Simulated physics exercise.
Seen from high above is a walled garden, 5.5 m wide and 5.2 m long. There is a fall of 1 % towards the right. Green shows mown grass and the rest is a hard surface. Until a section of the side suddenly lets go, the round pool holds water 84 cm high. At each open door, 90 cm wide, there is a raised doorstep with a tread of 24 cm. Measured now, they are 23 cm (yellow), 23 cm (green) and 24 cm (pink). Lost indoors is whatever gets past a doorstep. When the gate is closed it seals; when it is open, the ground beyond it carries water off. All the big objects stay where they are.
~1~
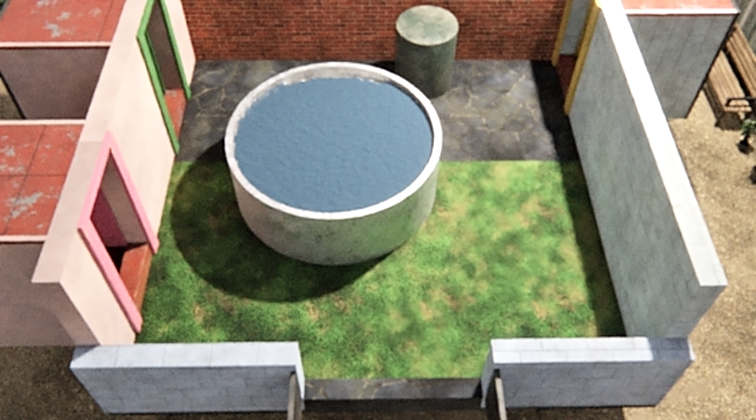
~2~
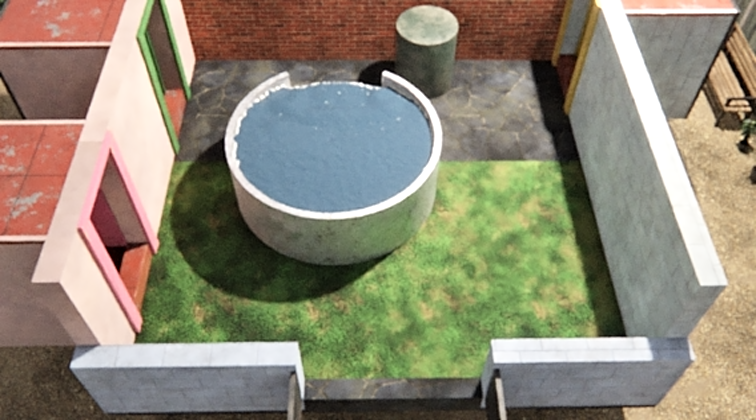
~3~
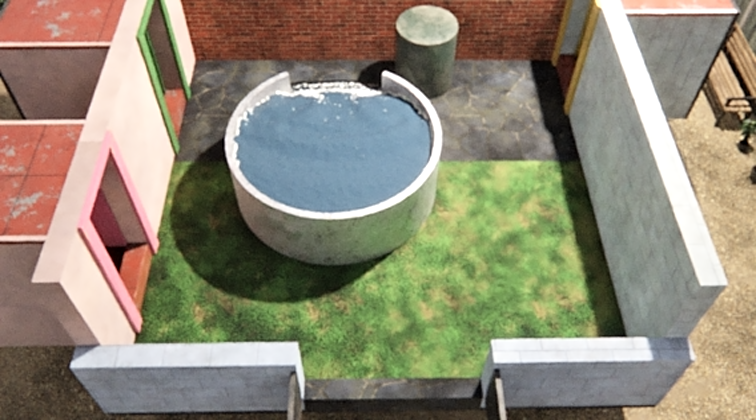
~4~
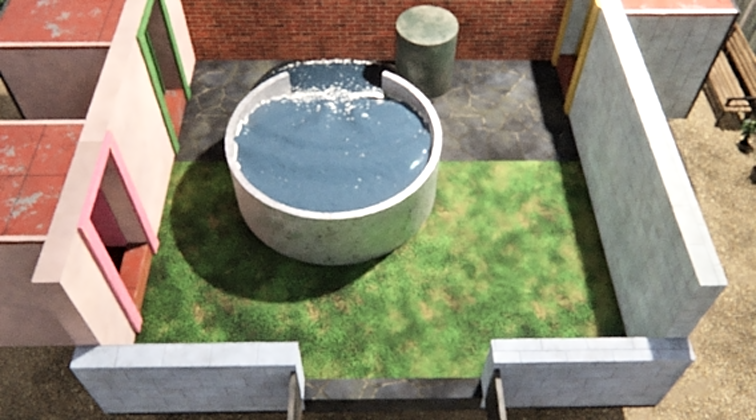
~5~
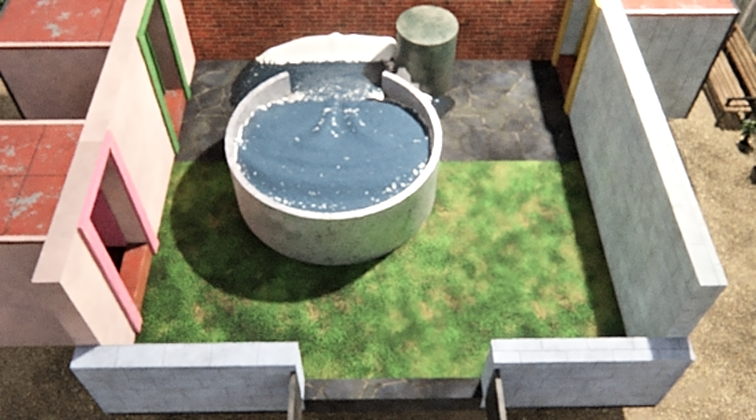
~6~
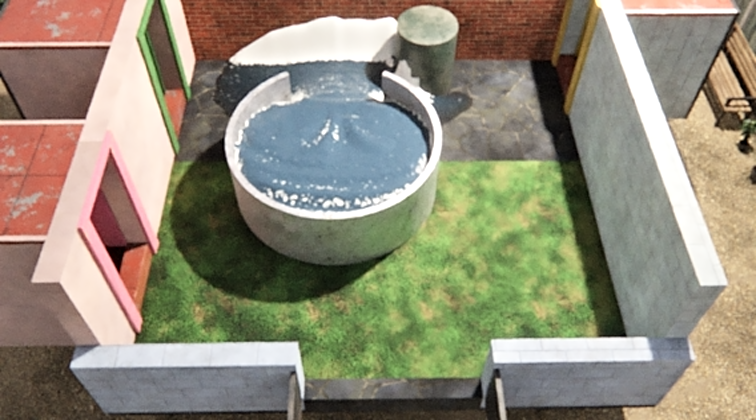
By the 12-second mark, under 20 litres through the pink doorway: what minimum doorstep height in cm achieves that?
A height of about 13 cm achieves it.
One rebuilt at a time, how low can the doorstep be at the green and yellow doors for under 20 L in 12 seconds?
About 29 cm at green and 14.5 cm at yellow.
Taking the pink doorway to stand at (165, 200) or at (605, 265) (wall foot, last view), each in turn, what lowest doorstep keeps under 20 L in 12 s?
Roughly 13.0 cm, then roughly 15 cm.
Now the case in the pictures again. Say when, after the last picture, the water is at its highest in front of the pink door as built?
The level tops out around 2.8 s.
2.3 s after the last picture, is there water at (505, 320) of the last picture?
Looks like it's not wet.
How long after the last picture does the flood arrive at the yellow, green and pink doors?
It reaches yellow at 0.7 s, green at 0.7 s, and pink at 1.8 s.
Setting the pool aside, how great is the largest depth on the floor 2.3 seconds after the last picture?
It gets to close to 44 centimetres there.
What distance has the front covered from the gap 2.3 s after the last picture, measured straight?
The front is some 4.2 m out.
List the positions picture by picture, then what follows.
In the first picture, still water, 84 cm deep, in the round pool at (334, 138); the pink door at (121, 235) is dry.
In the second picture, water pours out on the far side and has run 0.3 m, to a hidden place; about 9 cm deep outside, 84 cm at the back.
In the third picture, water pours out on the far side and has run 0.8 m, to a hidden place; about 13 cm deep outside, 84 cm at the back.
In the fourth picture, the gap is on the far side, the front 1.2 m out at (385, 64); the back of the round pool holds 84 cm.
In the fifth picture, water pours out on the far side and has run 1.5 m, to (255, 61); about 14 cm deep outside, 80 cm at the back.
In the sixth picture, water pours out on the far side and has run 1.7 m, to (232, 61); about 15 cm deep outside, 72 cm at the back; the pink door at (121, 235), 3.6 m from the gap, is still 2.8 m from the nearest water.
Then, 0.7 s after the last picture water covers 25 % of the floor, deepest (68 cm) near (397, 66); it has not reached the pink door.
Then, 2.3 s after the last picture water covers 65 % of the floor, deepest (44 cm) near (205, 74); 10 cm at the pink door, 0 litres in over its 24 cm doorstep.
Then, 11.3 s after the last picture water covers 100 % of the floor, deepest (21 cm) near (551, 67); 9 cm at the pink door, 0 litres in over its 24 cm doorstep.
At the pink door as built, the water peaked near 17 cm, 2.9 s after the last picture.
Run again over the same 12 s with other heights there, 39 litres in over 11 cm, 12 litres over 14.5 cm. The limit of 20 litres is kept from about 13 cm up.
